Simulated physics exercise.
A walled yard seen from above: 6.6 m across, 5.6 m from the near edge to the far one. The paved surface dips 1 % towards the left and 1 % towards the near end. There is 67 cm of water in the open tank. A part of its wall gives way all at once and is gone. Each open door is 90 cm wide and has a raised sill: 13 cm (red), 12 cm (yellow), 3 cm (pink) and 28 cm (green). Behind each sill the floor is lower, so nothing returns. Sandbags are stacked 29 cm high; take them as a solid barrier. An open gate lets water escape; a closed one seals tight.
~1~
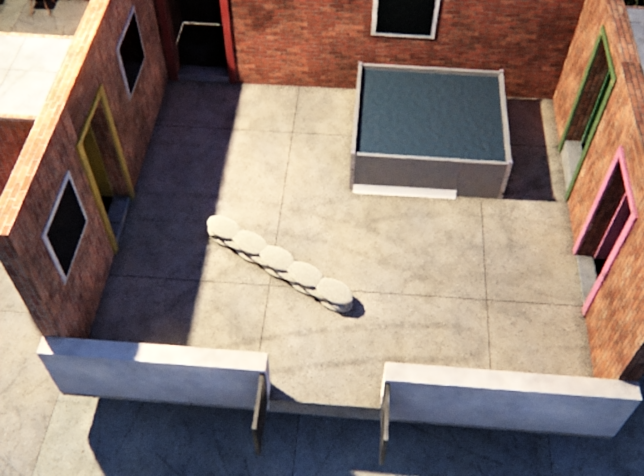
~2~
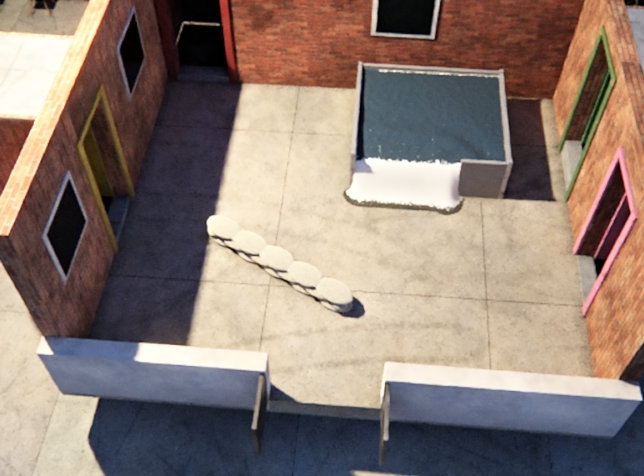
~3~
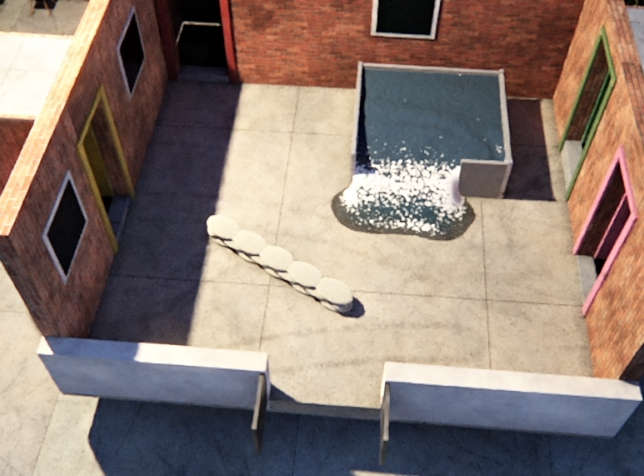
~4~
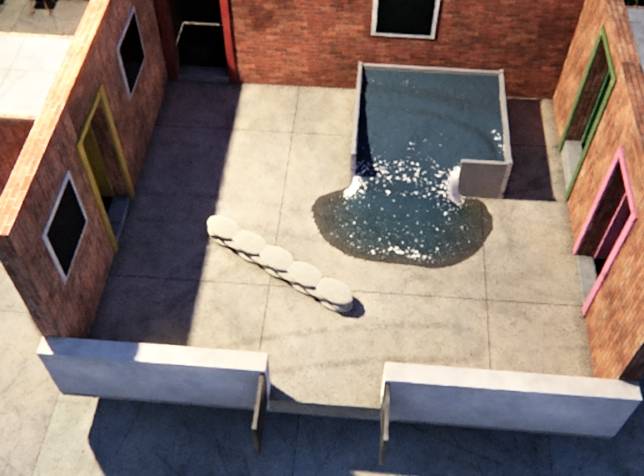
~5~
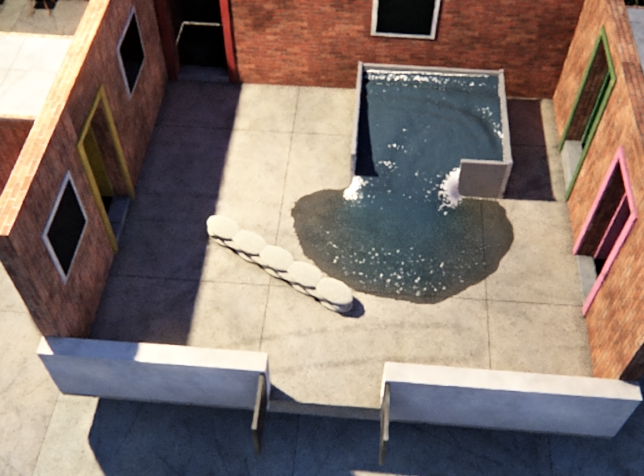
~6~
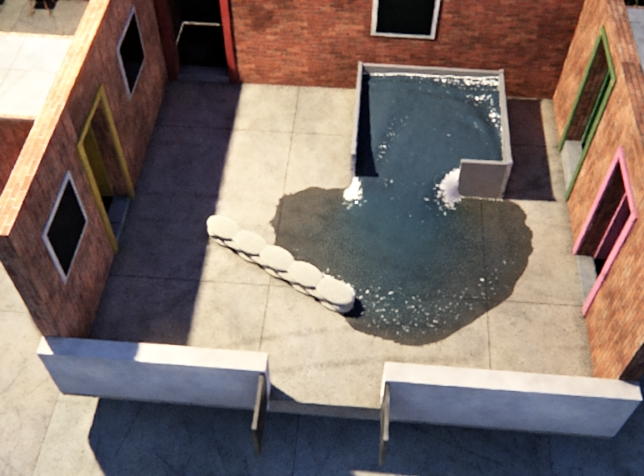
Water sits still in an open tank at the back of a brick-walled yard, then bursts out in white foam as part of the near wall vanishes. It spreads across the pale paving in a widening dark pool, flecked with foam, and reaches the right end of a diagonal row of sandbags.
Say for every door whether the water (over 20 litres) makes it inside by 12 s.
The water let in: At the red door it keeps below the limit; at the yellow door it stays under the limit; at the pink door it passes the limit; at the green door it stays under the limit.
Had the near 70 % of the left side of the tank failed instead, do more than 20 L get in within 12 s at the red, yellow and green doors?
Then: Red past it, yellow above, green under.
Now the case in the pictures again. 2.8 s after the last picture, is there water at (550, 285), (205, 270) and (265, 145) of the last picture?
In that order: Flooded, not reached, under water.
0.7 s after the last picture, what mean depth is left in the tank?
Roughly 40 cm on average.
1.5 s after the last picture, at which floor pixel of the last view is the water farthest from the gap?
Near (590, 406).
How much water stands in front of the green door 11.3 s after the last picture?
About 6.5 cm.
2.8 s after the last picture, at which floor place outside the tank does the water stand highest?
Near (590, 406).
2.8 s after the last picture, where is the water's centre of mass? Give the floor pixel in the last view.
Around (405, 236).
Then, 0.7 s after the last picture water covers 30 % of the floor and is deepest (44 cm) near (338, 291); red door not reached, yellow door not reached, pink door 2 cm at the sill, 0 L in, green door not reached.
Then, 1.5 s after the last picture water covers 40 % of the floor and is deepest (42 cm) near (416, 393); red door not reached, yellow door not reached, pink door 2 cm at the sill, 0 L in, green door not reached.
Then, 2.8 s after the last picture water covers 60 % of the floor and is deepest (35 cm) near (590, 406); red door 1 cm at the sill, 0 L in, yellow door 3 cm at the sill, 0 L in, pink door 8 cm at the sill, 5 L in, green door not reached.
Then, 6.3 s after the last picture water covers 90 % of the floor and is deepest (16 cm) near (519, 135); red door 7 cm at the sill, 2 L in, yellow door 4 cm at the sill, 0 L in, pink door 6 cm at the sill, 42 L in, green door 4 cm at the sill, 0 L in.
Then, 11.3 s after the last picture water covers 95 % of the floor and is deepest (12 cm) near (387, 391); red door 9 cm at the sill, 2 L in, yellow door 7 cm at the sill, 0 L in, pink door 6 cm at the sill, 63 L in, green door 6 cm at the sill, 0 L in.
